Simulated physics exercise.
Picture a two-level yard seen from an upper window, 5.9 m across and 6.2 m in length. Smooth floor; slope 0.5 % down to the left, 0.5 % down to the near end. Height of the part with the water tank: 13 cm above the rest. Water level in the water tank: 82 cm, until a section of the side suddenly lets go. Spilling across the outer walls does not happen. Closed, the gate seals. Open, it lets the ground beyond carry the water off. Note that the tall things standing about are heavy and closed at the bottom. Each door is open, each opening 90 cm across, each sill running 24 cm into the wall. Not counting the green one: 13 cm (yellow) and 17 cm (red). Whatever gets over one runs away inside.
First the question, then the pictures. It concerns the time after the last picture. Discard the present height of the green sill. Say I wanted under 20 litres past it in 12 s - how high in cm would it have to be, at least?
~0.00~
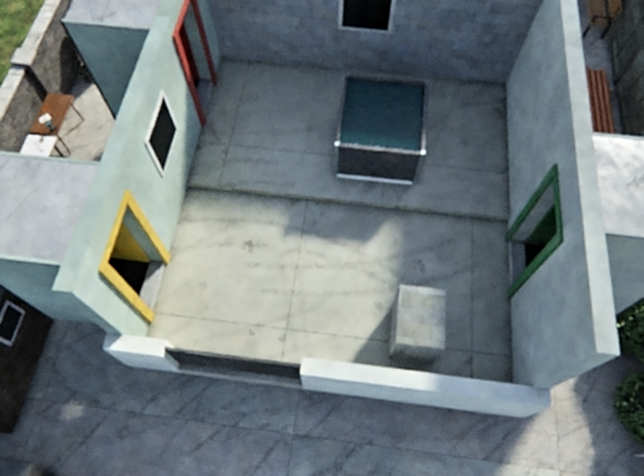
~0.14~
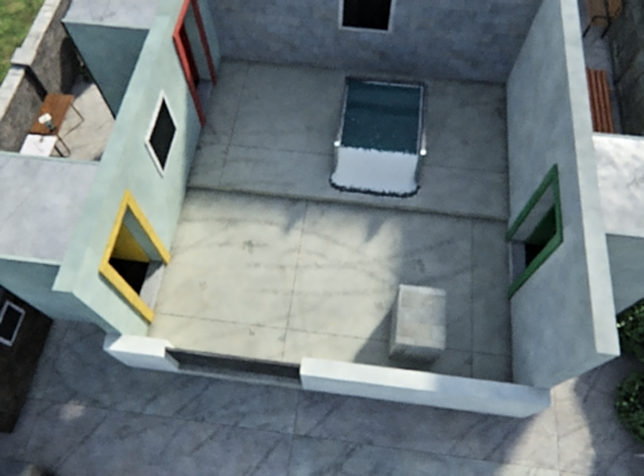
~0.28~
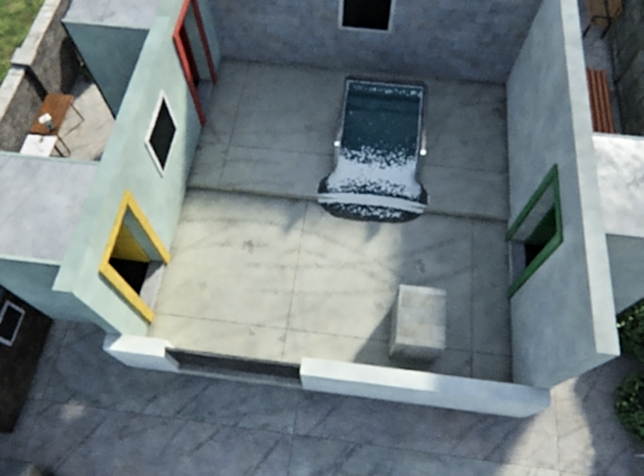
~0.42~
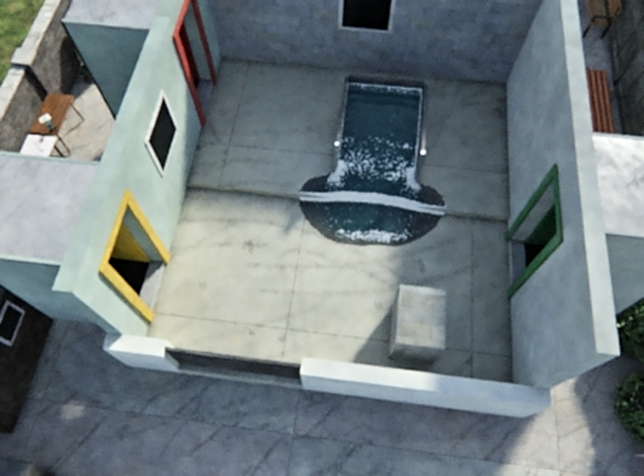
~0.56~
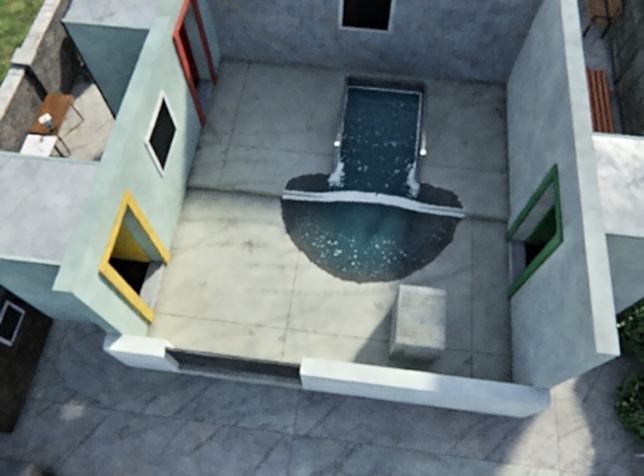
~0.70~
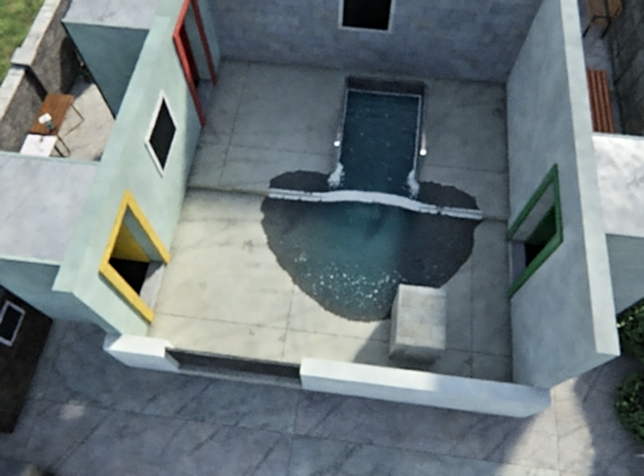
You would need about 7.5 cm.
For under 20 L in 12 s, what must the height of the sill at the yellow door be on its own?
Roughly 15 cm at yellow.
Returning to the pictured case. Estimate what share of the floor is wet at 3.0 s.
I'd estimate about 45 percent.
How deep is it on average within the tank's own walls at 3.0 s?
Close to 11 cm deep on average.
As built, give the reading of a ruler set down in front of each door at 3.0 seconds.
Before yellow it's 20 cm, before green 8 cm, before red 0 cm.
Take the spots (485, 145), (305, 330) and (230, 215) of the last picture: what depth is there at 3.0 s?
In that order: 0, 16 and 1 cm.
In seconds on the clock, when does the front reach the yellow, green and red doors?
Times: Yellow 2.2 s, green 1.3 s, red 5.0 s.
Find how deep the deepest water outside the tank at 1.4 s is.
Close to 38 centimetres.
After 1.4 s water covers 40 % of the floor, deepest (38 cm) near (405, 305); 2 cm at the green door, 0 litres in over its 11 cm sill.
After 3.0 s water covers 45 % of the floor, deepest (31 cm) near (154, 350); 8 cm at the green door, 0 litres in over its 11 cm sill.
After 12.0 s water covers 55 % of the floor, deepest (14 cm) near (184, 204); 7 cm at the green door, 3 litres in over its 11 cm sill.
At the green door as built, the water arrived by 1.3 s and peaked near 12 cm at 4.0 s.
With a sill of 6 cm, 38 litres would have come in within the 12 s; with 8.5 cm, 12 litres. So under 20 litres takes about 7.5 cm.
